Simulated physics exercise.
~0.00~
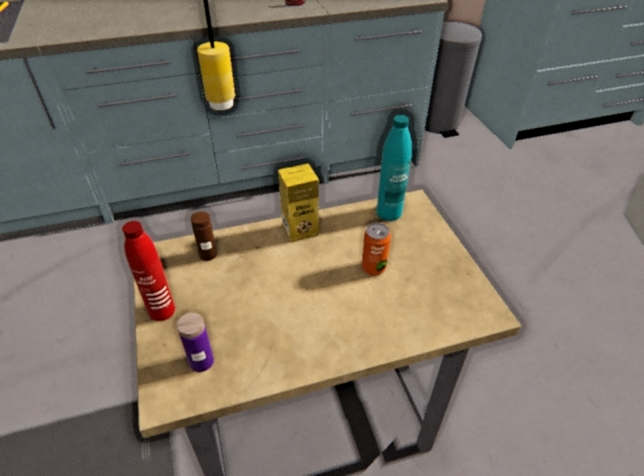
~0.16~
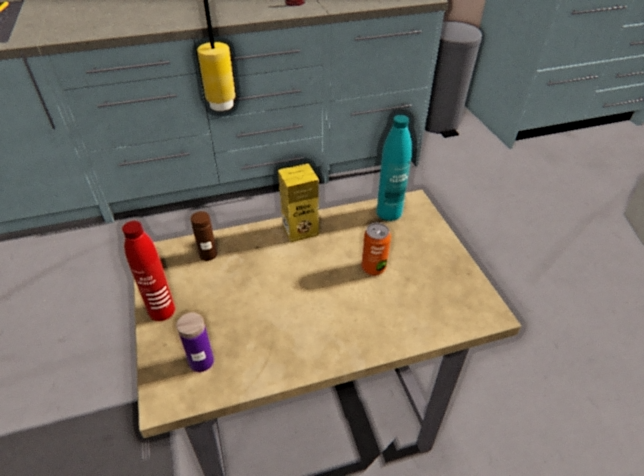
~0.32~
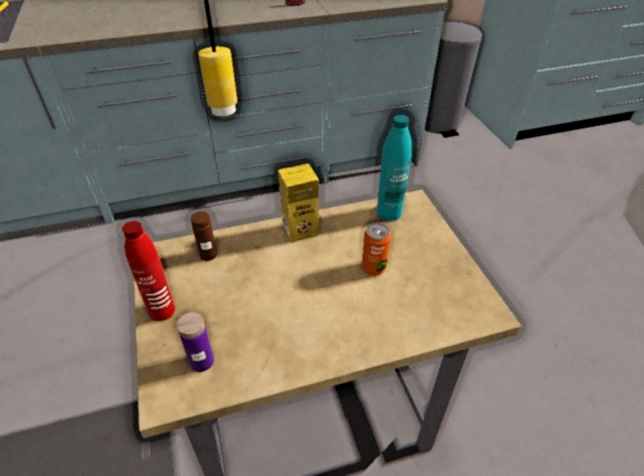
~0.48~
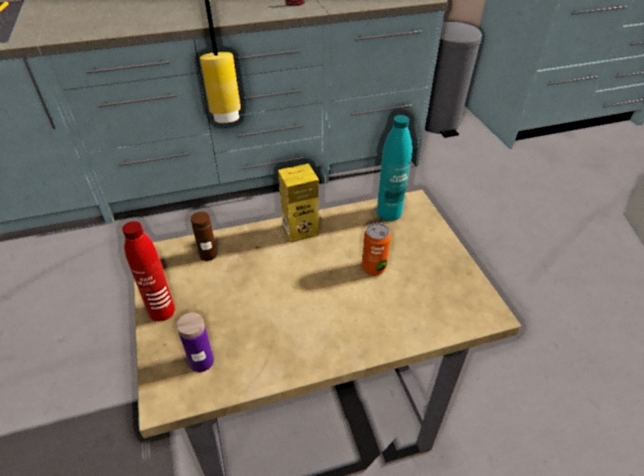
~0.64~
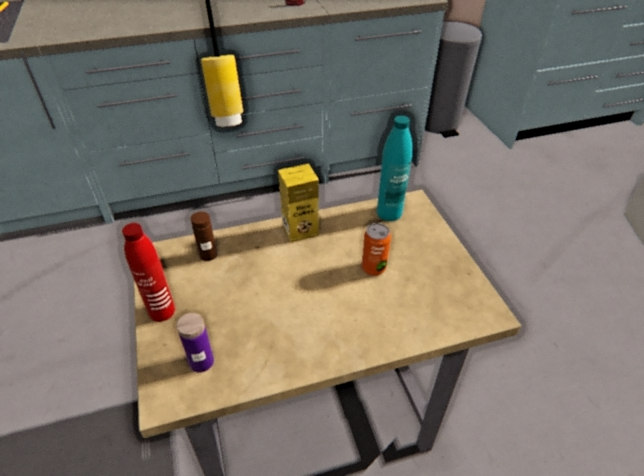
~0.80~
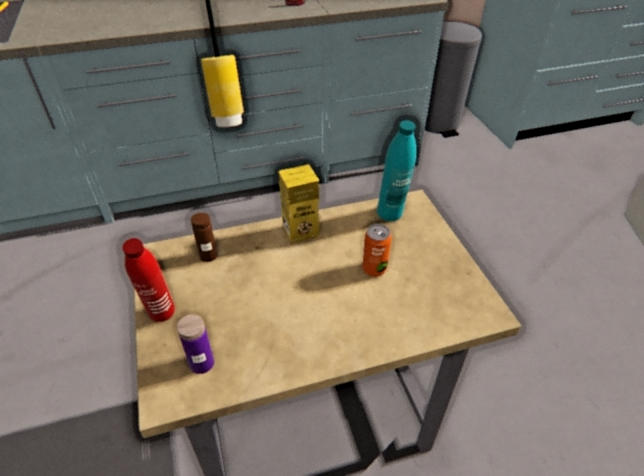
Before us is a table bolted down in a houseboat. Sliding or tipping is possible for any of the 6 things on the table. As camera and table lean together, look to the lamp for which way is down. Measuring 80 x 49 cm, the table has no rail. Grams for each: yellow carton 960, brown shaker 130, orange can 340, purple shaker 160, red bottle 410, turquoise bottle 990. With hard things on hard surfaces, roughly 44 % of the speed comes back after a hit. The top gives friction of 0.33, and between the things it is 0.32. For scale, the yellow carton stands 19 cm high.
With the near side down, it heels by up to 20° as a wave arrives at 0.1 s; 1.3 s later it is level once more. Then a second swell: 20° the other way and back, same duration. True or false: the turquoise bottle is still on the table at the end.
True.
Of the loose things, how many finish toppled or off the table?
I count 2.
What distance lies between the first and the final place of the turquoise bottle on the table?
I'd say about 28 cm between start and finish.
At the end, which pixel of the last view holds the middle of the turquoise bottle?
End position: Roughly (434, 269).
After 1.00 s, heel 14°, near side down; turquoise bottle 36° off its base near (410, 195); red bottle 66° off its base.
After 1.20 s, heel 4°, near side down; turquoise bottle on its side near (429, 257); red bottle on its side; yellow carton moved 2 cm.
After 3.10 s, boat level; turquoise bottle on its side near (434, 269); red bottle on its side.
In the end (5.5 s), toppled on the table, red bottle and turquoise bottle; the other 4 under 5 cm from the start. In the last view, turquoise bottle near (434, 269).
